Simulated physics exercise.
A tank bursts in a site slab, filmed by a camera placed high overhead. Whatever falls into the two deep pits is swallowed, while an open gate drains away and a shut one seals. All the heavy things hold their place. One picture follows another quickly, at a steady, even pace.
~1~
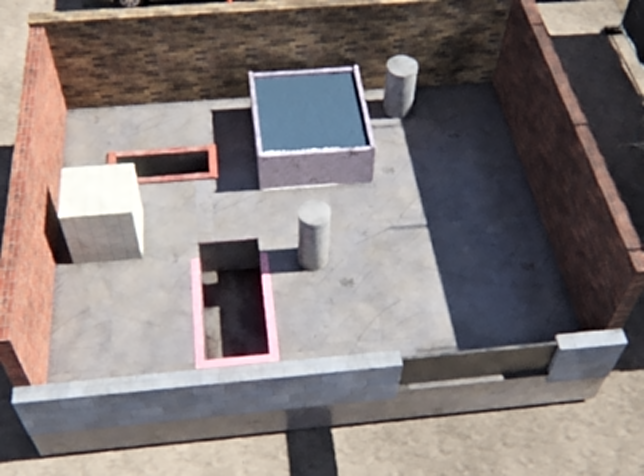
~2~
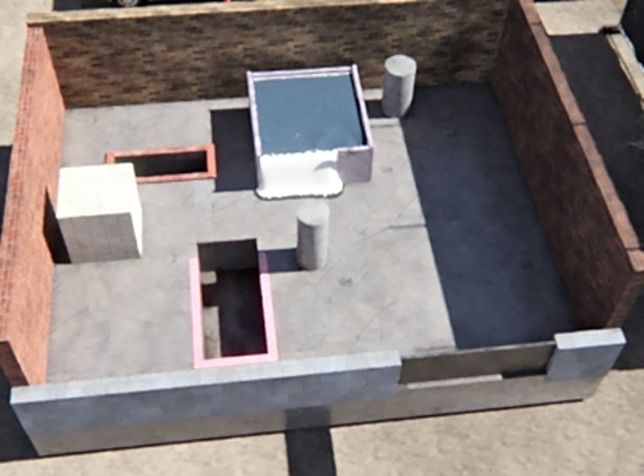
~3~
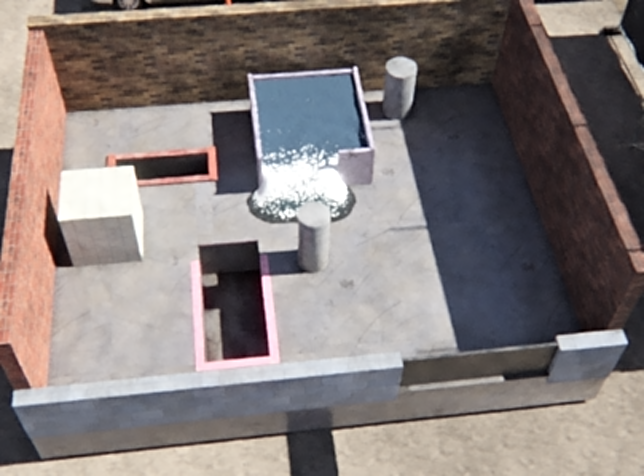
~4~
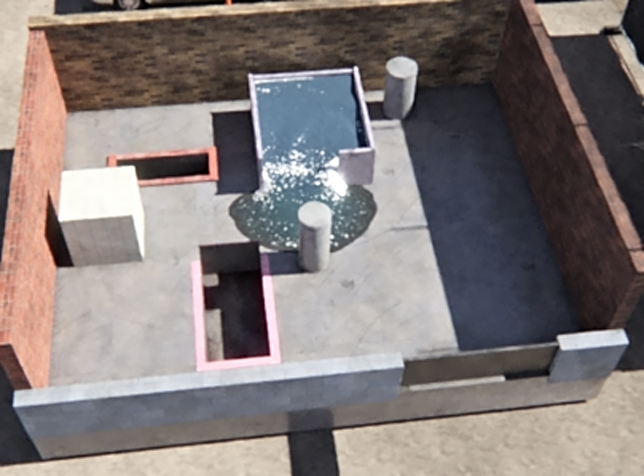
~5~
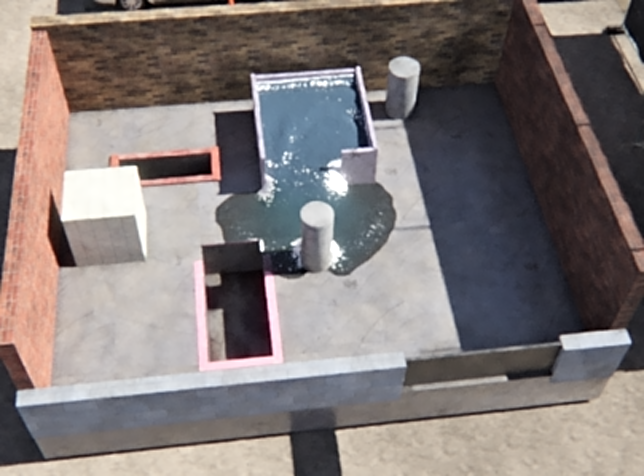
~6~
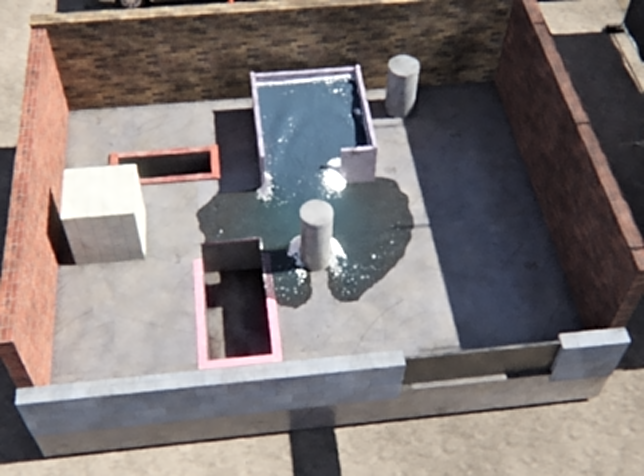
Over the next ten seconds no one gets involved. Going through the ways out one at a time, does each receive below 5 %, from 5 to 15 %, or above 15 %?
As I see it, the gate will capture a light share below five per cent; the red pit will capture a light share below five per cent; the pink pit will capture a heavy share beyond fifteen per cent.
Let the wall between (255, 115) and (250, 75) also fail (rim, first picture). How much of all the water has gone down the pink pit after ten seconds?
That would be pink at 8 percent.
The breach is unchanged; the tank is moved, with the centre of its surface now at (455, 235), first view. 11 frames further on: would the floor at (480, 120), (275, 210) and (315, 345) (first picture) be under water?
So, first one stays dry, second one stays dry, third one got wet.
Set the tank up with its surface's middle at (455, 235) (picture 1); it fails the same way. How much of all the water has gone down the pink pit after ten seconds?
Pink: 35 %.
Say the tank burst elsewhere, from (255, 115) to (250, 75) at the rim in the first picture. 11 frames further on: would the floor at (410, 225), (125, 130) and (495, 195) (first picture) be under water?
One after the other: Free of water, wet, no water.
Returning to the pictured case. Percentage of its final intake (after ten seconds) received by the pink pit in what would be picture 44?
Some 80 in a hundred.
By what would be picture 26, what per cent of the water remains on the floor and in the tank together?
70 %.
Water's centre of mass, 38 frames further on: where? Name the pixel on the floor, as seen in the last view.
I'd say around (382, 244).
A moment on, water covers 25 % of the floor; the gate 0 %, the red pit 0 %, the pink pit 9 %.
Next, water covers 35 % of the floor; the gate 0 %, the red pit 0 %, the pink pit 20 %.
Then, water covers 40 % of the floor; the gate 0 %, the red pit 0 %, the pink pit 30 %.
Later, water covers 60 % of the floor; the gate 0 %, the red pit 0 %, the pink pit 40 %.
In the end, water covers 75 % of the floor; the gate 0 %, the red pit 0 %, the pink pit 50 %.
